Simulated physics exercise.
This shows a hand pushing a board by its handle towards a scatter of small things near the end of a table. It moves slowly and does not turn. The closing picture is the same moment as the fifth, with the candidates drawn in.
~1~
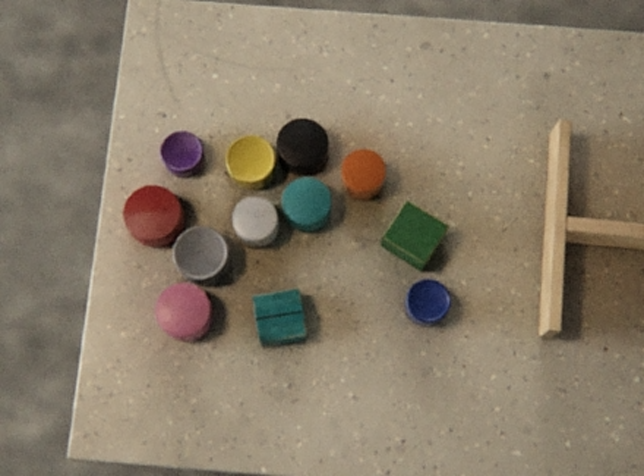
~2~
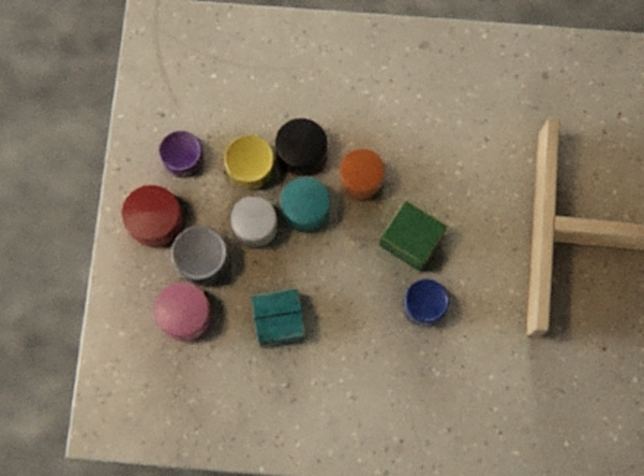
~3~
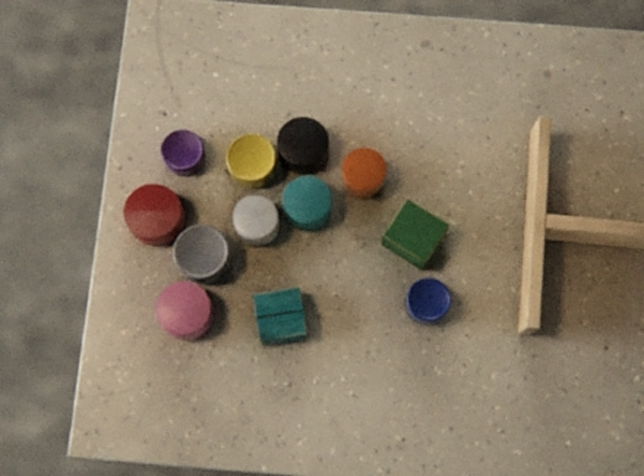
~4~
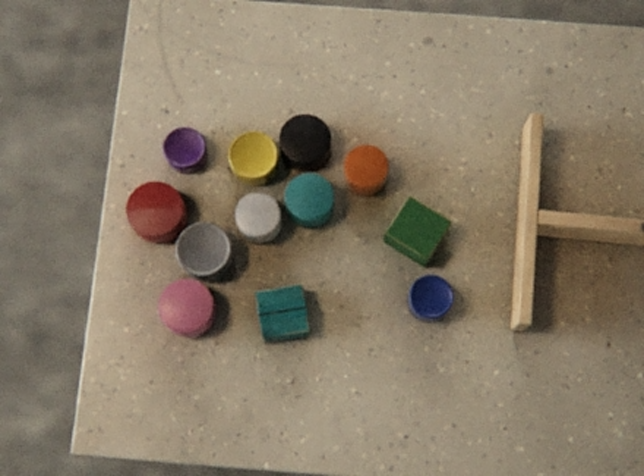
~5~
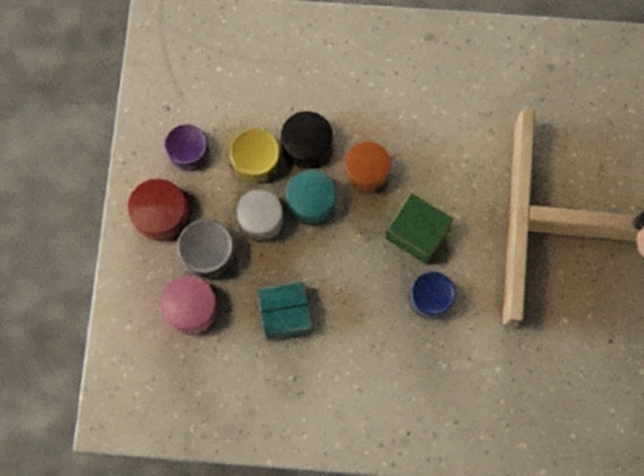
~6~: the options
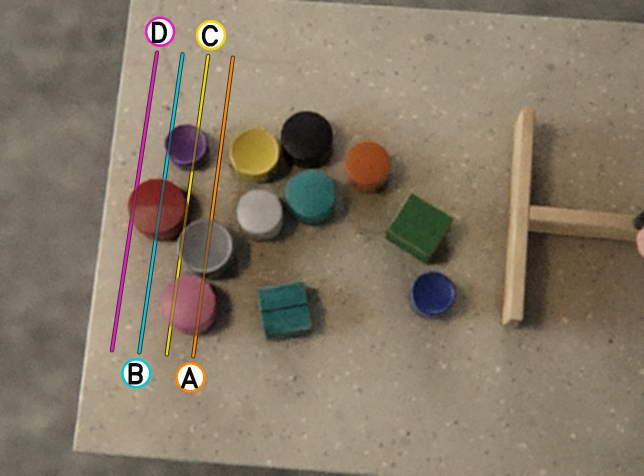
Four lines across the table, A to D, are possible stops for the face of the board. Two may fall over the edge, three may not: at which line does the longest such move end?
C.
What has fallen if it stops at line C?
The red tin.
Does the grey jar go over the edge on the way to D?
Yes.
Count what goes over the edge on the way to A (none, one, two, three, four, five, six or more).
By then, one.
On the marked copy, A at (214, 202); B at (162, 198); C at (188, 200); D at (135, 196).
Following C. Soon after the start, board (402, 203); blue tub (365, 290); green block (366, 229).
Later, board (282, 195); red tin (152, 209); purple tub (177, 150).
In the end, board (188, 188); red tin over the edge; purple tub (116, 149); one fallen.
As for the rest, A is within the limit but short; B drops five; D drops five.
